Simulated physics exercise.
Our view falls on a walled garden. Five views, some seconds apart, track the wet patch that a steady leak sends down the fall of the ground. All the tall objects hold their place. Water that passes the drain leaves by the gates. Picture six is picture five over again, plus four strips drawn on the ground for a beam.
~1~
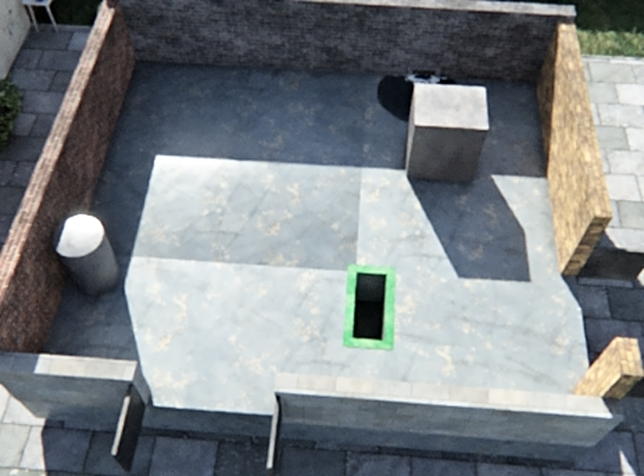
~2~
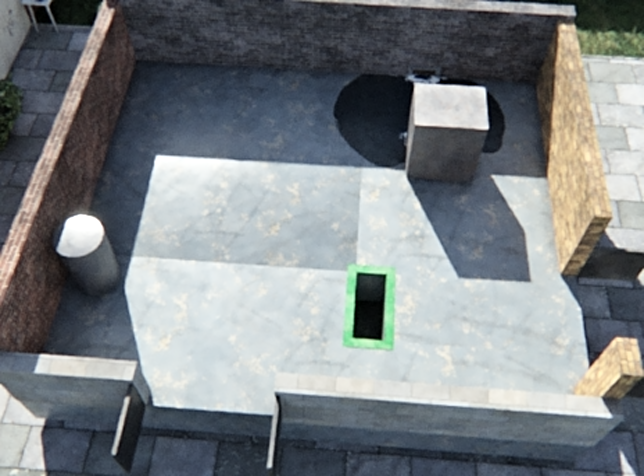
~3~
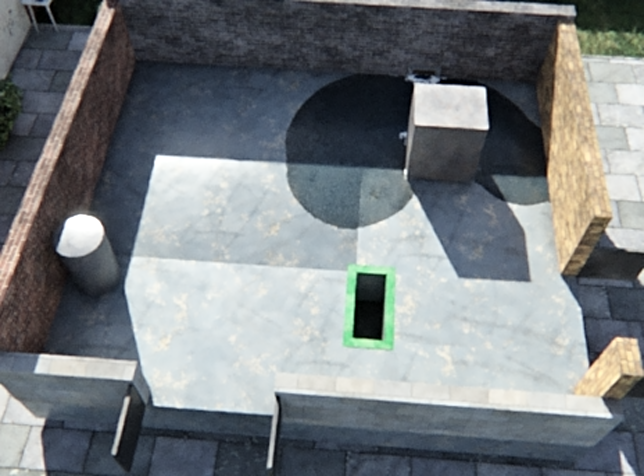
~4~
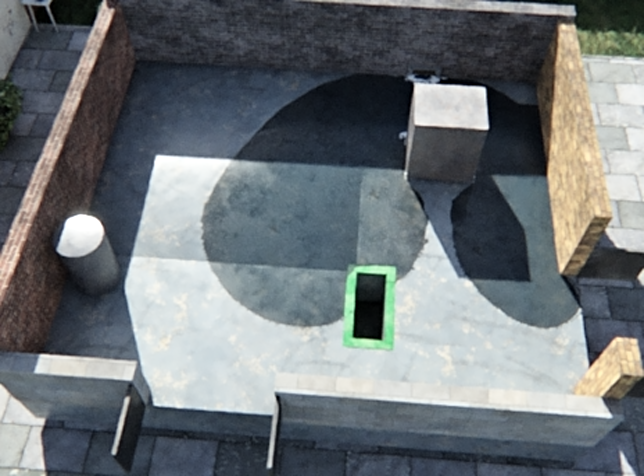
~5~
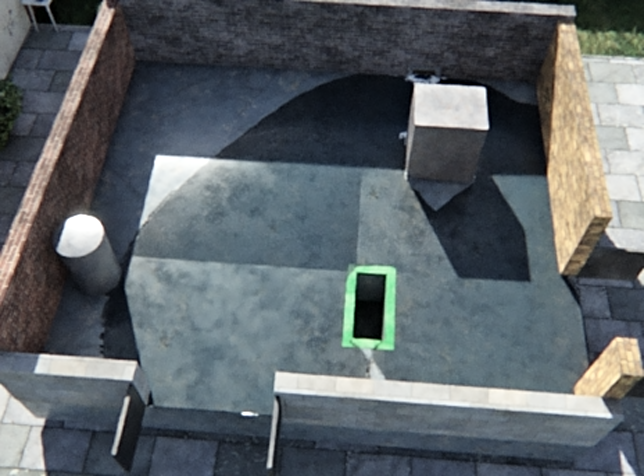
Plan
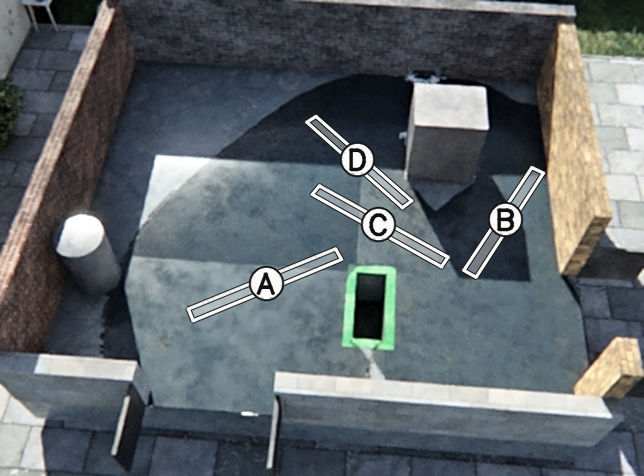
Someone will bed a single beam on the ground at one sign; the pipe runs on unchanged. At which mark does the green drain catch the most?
B works best here.
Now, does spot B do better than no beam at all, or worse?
Spot B is better.
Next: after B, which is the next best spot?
That is spot A.
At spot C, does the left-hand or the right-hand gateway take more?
More leaves on the left.
In white, A from (190, 314) to (338, 254); B from (469, 273) to (537, 170); C from (315, 190) to (444, 261); D from (311, 119) to (407, 204).
With A, about 16 % of the stream goes into the green drain, about 84 % out by the gates.
With B, about 32 % of the stream goes into the green drain, about 67 % out by the gates.
With C, about 6 % of the stream goes into the green drain, about 93 % out by the gates.
With D, about 7 % of the stream goes into the green drain, about 92 % out by the gates.
